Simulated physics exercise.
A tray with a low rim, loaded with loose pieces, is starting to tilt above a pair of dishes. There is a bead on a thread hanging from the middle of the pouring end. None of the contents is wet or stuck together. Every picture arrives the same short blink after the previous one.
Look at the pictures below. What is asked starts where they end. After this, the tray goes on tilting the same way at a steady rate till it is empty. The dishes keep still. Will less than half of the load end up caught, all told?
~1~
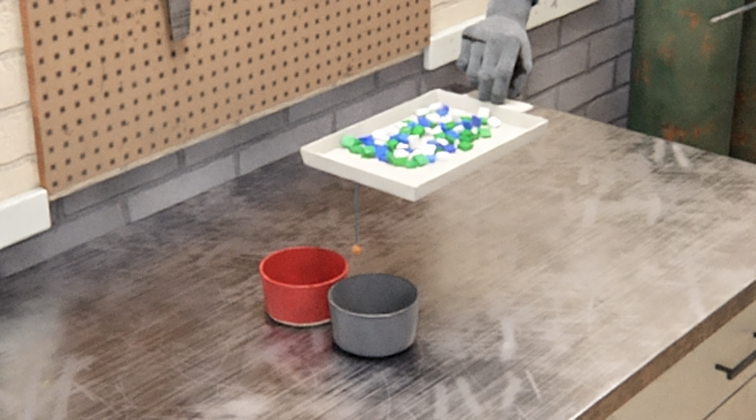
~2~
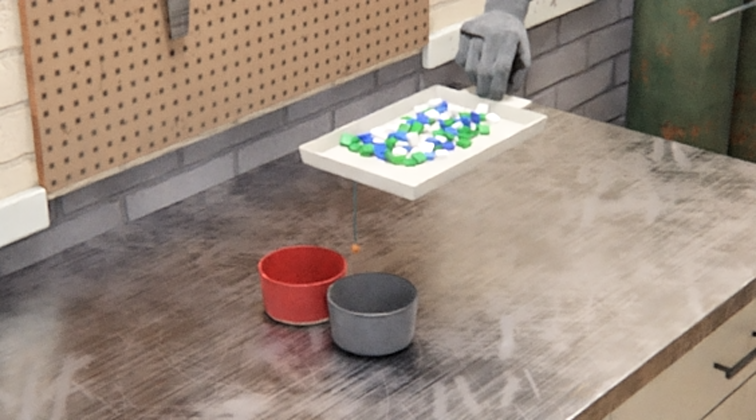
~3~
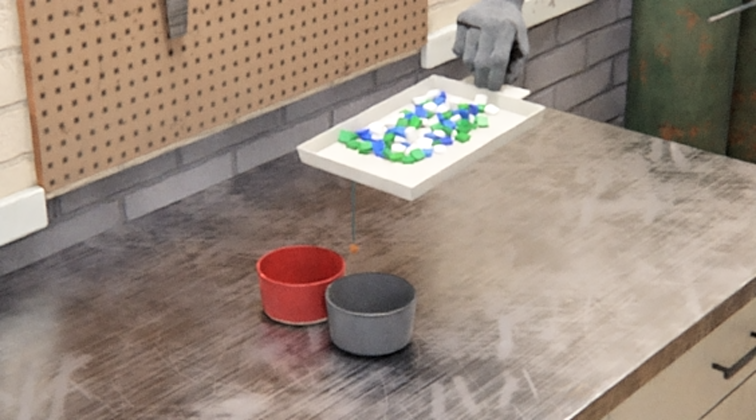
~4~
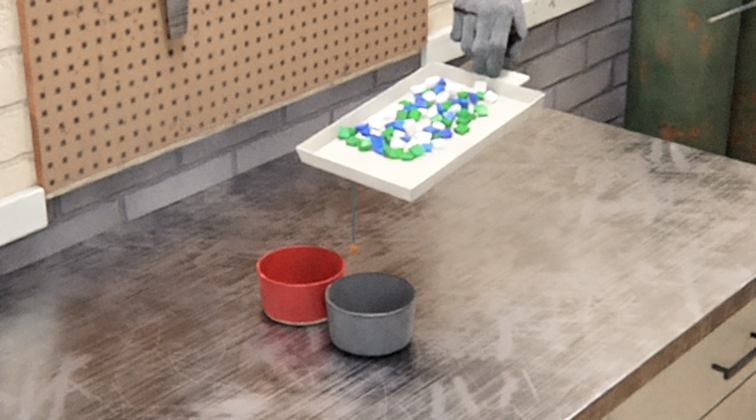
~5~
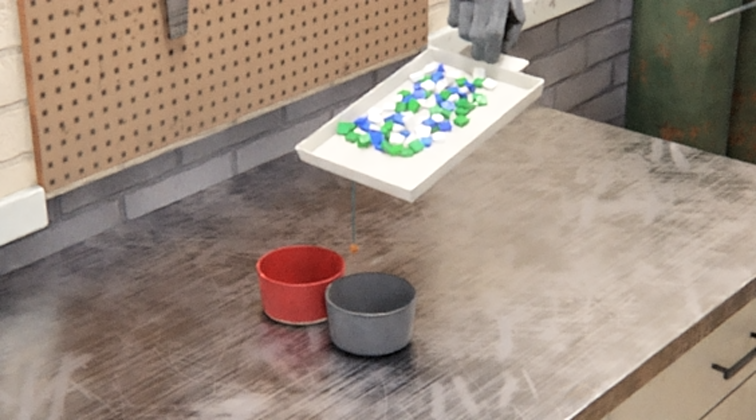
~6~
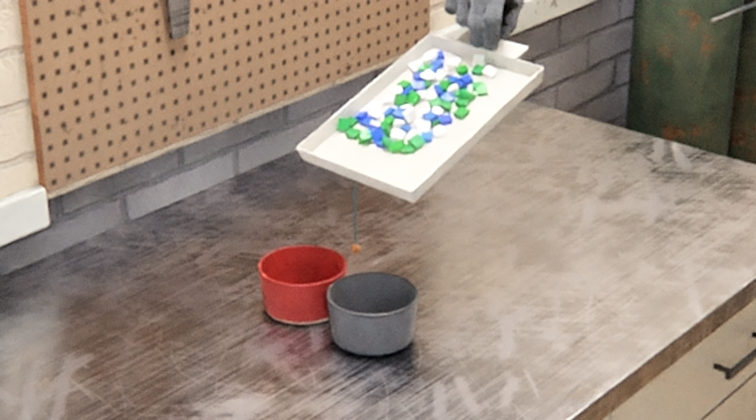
No, watching it, the dishes hang on to most of it.
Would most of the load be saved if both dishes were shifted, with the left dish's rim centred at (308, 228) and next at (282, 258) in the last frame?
With the first shift the pair saves less than a half; with the second, beyond half.
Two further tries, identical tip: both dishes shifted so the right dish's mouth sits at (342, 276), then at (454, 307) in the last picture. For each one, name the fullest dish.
The right-hand one the first time, the left-hand one the second.
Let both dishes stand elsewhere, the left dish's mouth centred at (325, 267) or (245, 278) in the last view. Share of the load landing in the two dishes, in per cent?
The first position comes out at 80 per cent, the other at 10 per cent.
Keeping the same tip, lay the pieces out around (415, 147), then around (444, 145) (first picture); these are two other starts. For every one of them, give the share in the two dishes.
You'd see roughly 90 per cent first and roughly 90 per cent second.
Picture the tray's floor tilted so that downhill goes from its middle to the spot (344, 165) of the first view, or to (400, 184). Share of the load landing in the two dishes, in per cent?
First case around 60 per cent, second case 80 per cent.
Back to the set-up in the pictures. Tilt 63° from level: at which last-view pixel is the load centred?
The load is centred about (370, 154).
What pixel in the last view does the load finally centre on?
Around (355, 322), give or take.
Soon, tray tipped steeply; all on the tray.
A while on, tray tipped past a quarter turn; most on the tray; a small part in the right dish; a small part in the left dish; a stray few in the air.
Towards the end, tray tipped past a quarter turn; about two thirds in the right dish; about a third in the left dish; a stray few outside both.
Finally, tray tipped past a quarter turn; about two thirds in the right dish; about a third in the left dish; a stray few outside both.
